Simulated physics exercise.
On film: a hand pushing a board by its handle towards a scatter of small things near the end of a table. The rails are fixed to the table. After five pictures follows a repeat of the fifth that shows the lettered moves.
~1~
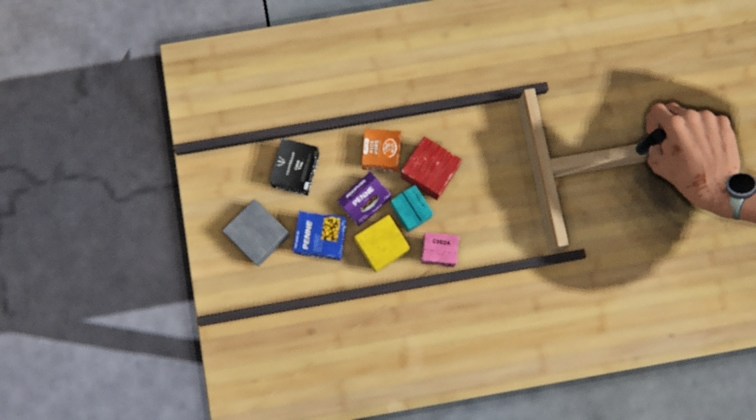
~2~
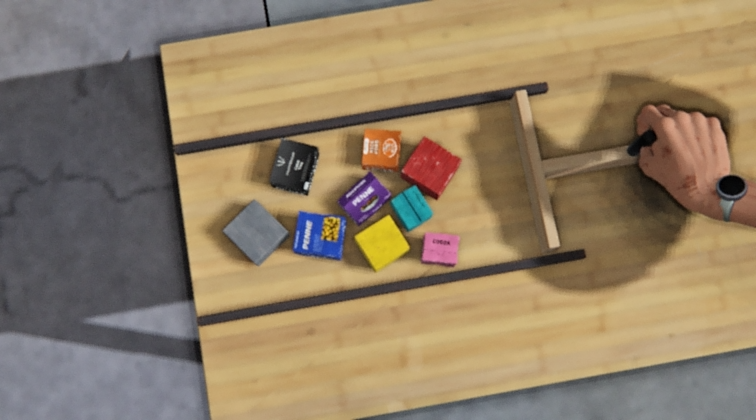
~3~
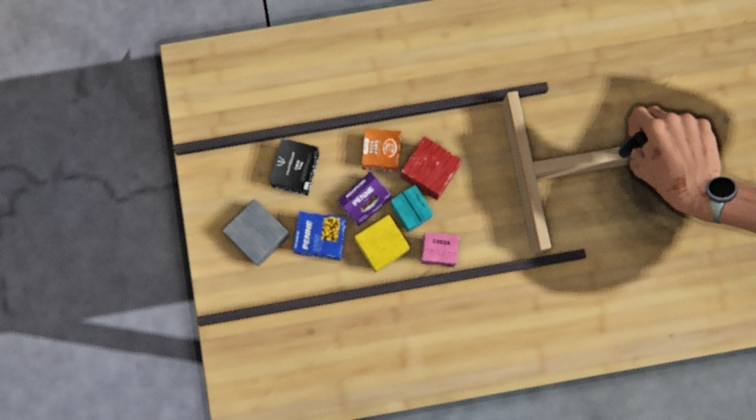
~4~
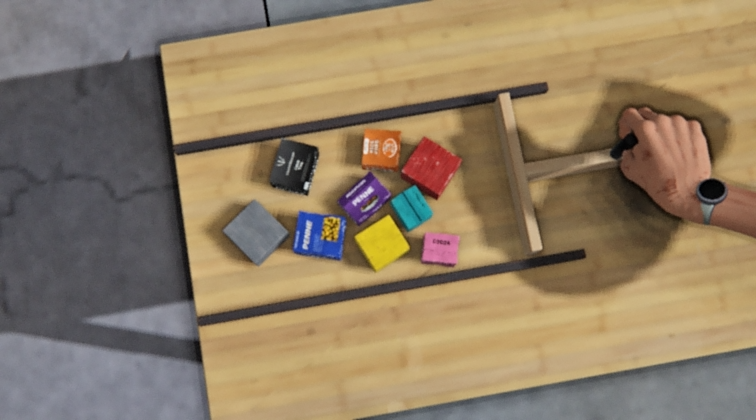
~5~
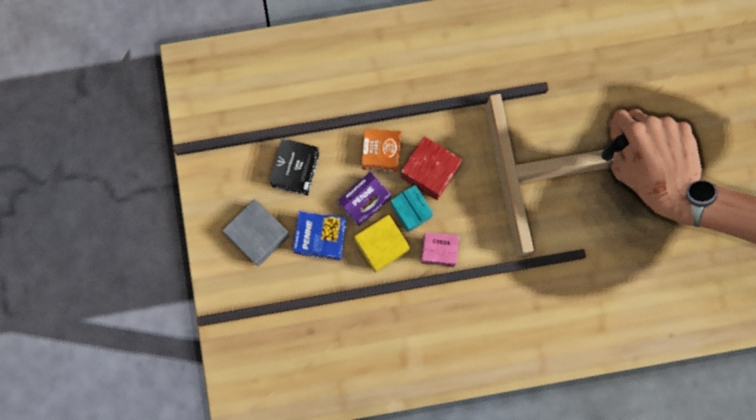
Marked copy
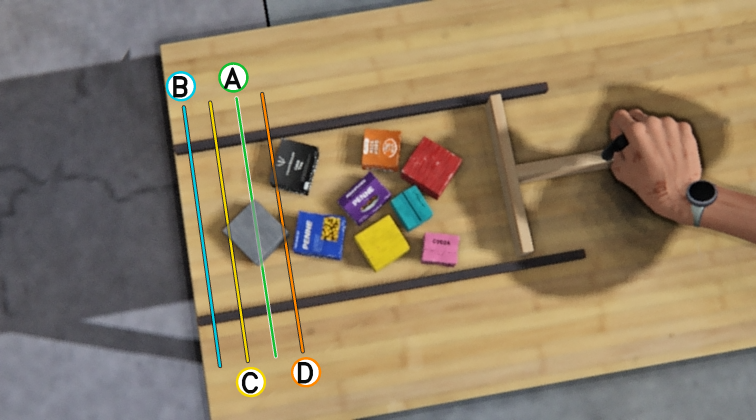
A wooden board, pushed by a hand on its handle, slid slowly a short way left between two dark rails toward a scatter of small colourful boxes and blocks, which stayed still and untouched.
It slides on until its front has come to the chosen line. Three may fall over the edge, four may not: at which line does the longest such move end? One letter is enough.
As far as mark A.
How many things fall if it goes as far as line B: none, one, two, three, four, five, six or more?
By then, six or more.
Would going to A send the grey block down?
Yes.
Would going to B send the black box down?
Yes.
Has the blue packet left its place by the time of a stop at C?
Yes.
On the marked copy, A at (256, 224); B at (201, 233); C at (229, 228); D at (282, 219).
With A. Early on, board (420, 187); blue packet (313, 241); pink packet (408, 257).
Further on, board (328, 203); grey block (202, 216); blue packet (225, 263).
At the end, board (256, 216); blue packet over the edge; grey block over the edge; two fallen.
As for the rest, B drops nine; C drops five; D is within the limit but short.
